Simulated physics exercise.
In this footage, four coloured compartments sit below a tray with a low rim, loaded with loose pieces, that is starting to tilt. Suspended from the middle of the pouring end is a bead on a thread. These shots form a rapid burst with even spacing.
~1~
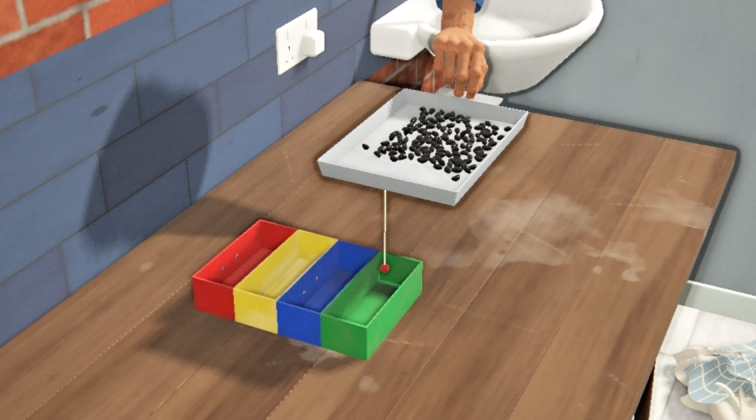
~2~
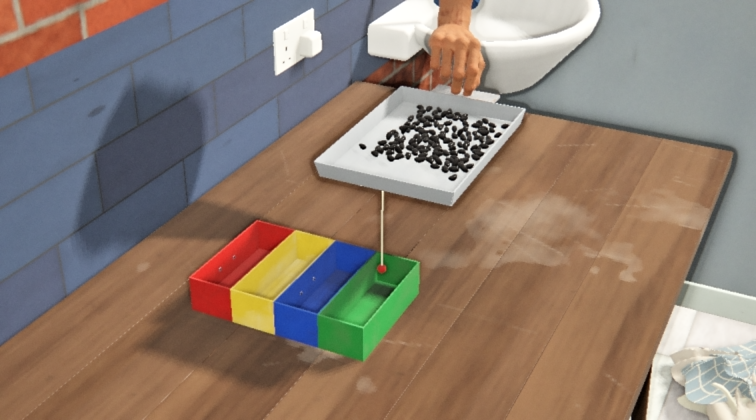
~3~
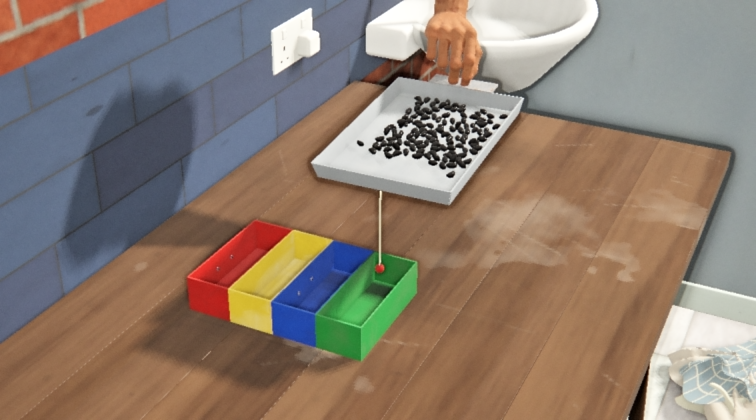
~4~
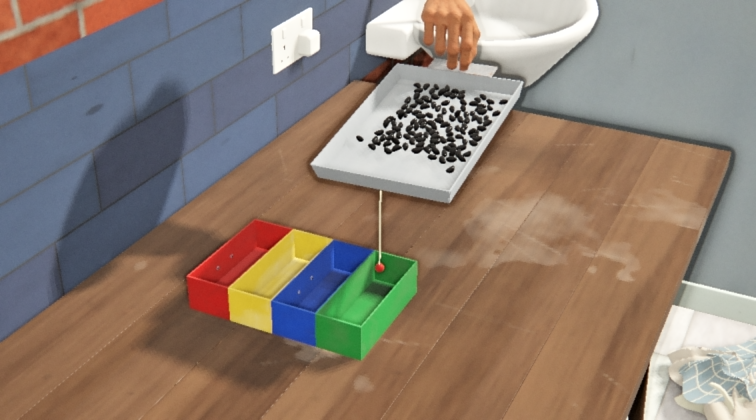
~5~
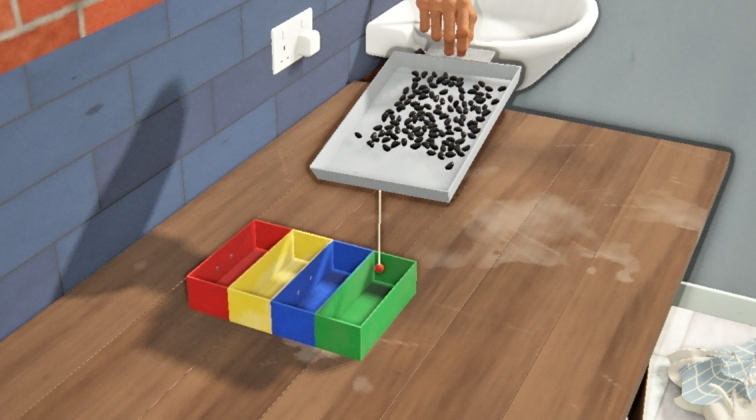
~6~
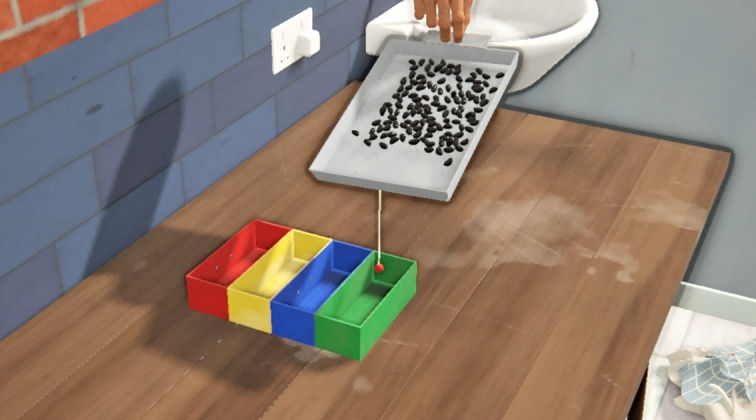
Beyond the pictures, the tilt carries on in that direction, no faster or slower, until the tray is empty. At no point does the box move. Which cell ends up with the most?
The blue cell.
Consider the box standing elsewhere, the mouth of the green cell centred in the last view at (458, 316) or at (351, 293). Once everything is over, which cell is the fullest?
First try: The cell in red. Second try: The cell in blue.
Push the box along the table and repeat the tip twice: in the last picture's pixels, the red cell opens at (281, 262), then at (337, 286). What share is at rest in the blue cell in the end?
In order: 30 percent and 0 percent.
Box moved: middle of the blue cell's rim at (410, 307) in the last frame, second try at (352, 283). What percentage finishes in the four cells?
Close to 90 in a hundred, followed by close to 100 in a hundred.
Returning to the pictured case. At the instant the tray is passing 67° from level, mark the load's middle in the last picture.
Centre estimate: (357, 175).
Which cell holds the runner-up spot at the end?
Second comes the green one.
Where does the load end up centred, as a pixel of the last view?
Somewhere around (321, 319) in the final view.
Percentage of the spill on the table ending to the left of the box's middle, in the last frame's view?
Share on the left: Near 10 %.
Soon, tray tipped steeply; nearly all on the tray; a small part falling or outside the box.
A while on, tray tipped past a quarter turn; about a third on the tray; about a third in the blue cell; a small part in the green cell; a stray few in the yellow cell; about a quarter falling or outside the box.
Towards the end, tray tipped past a quarter turn; about half in the blue cell; about a quarter in the green cell; a small part in the yellow cell; a small part falling or outside the box.
Finally, tray tipped past a quarter turn; about half in the blue cell; about a quarter in the green cell; a small part in the yellow cell; none in the red cell; a small part outside the box.
